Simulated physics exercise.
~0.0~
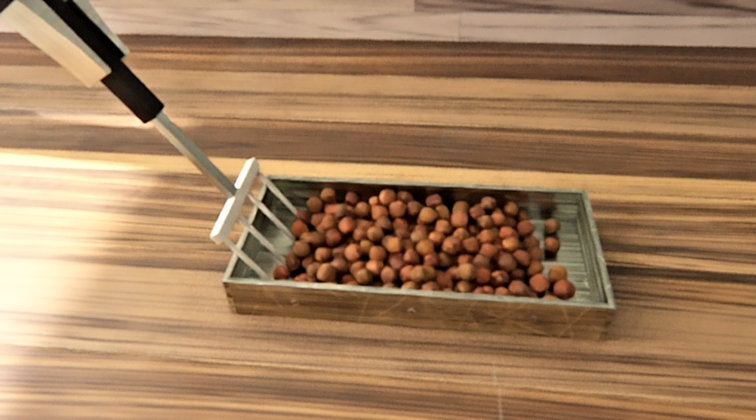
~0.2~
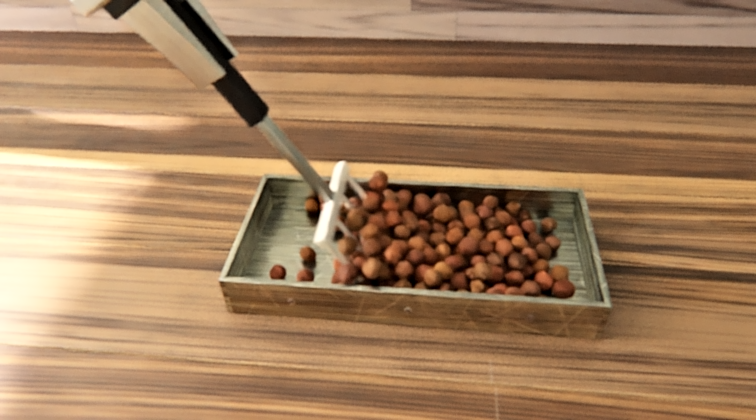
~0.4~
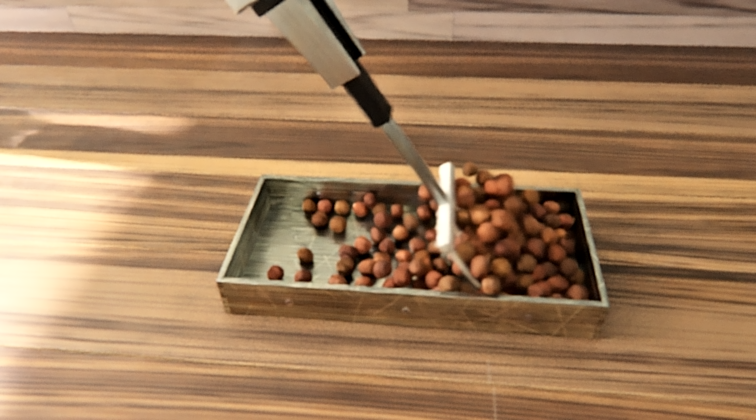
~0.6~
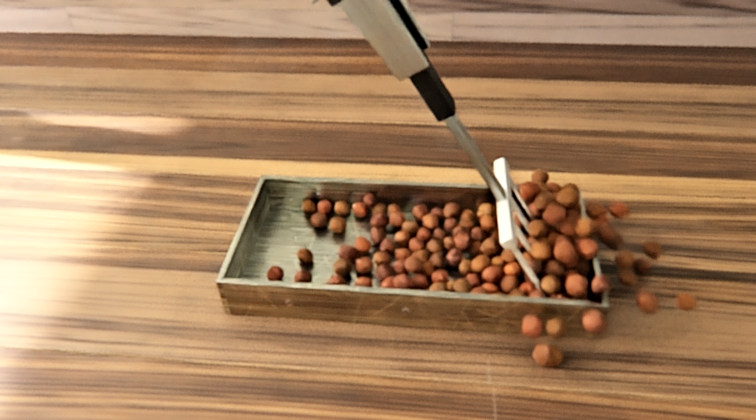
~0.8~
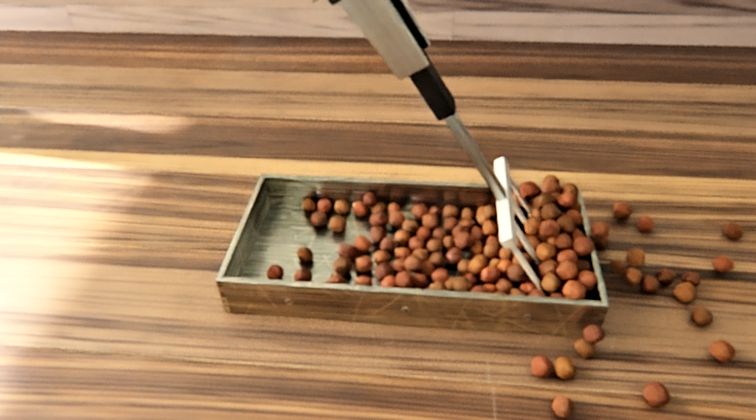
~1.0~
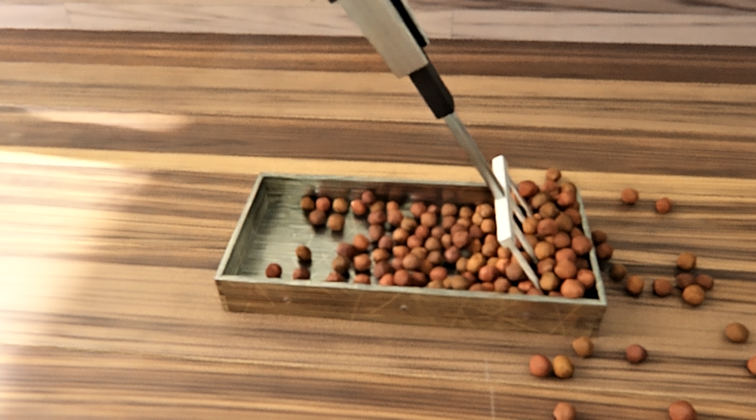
The clip opens on a shallow metal tin of small reddish-brown hazelnuts on a striped wooden table, with a robot-held white comb dipping into its left end. The comb sweeps right, pushing the nuts together and leaving a few stragglers behind. The load piles up against the tines as some nuts slip back into a trail across the middle. Near the right end, the heap rises over the rim and nuts spill onto the table. The comb stops there while the spilled nuts roll outward, leaving most still in the tin and a small share scattered outside.
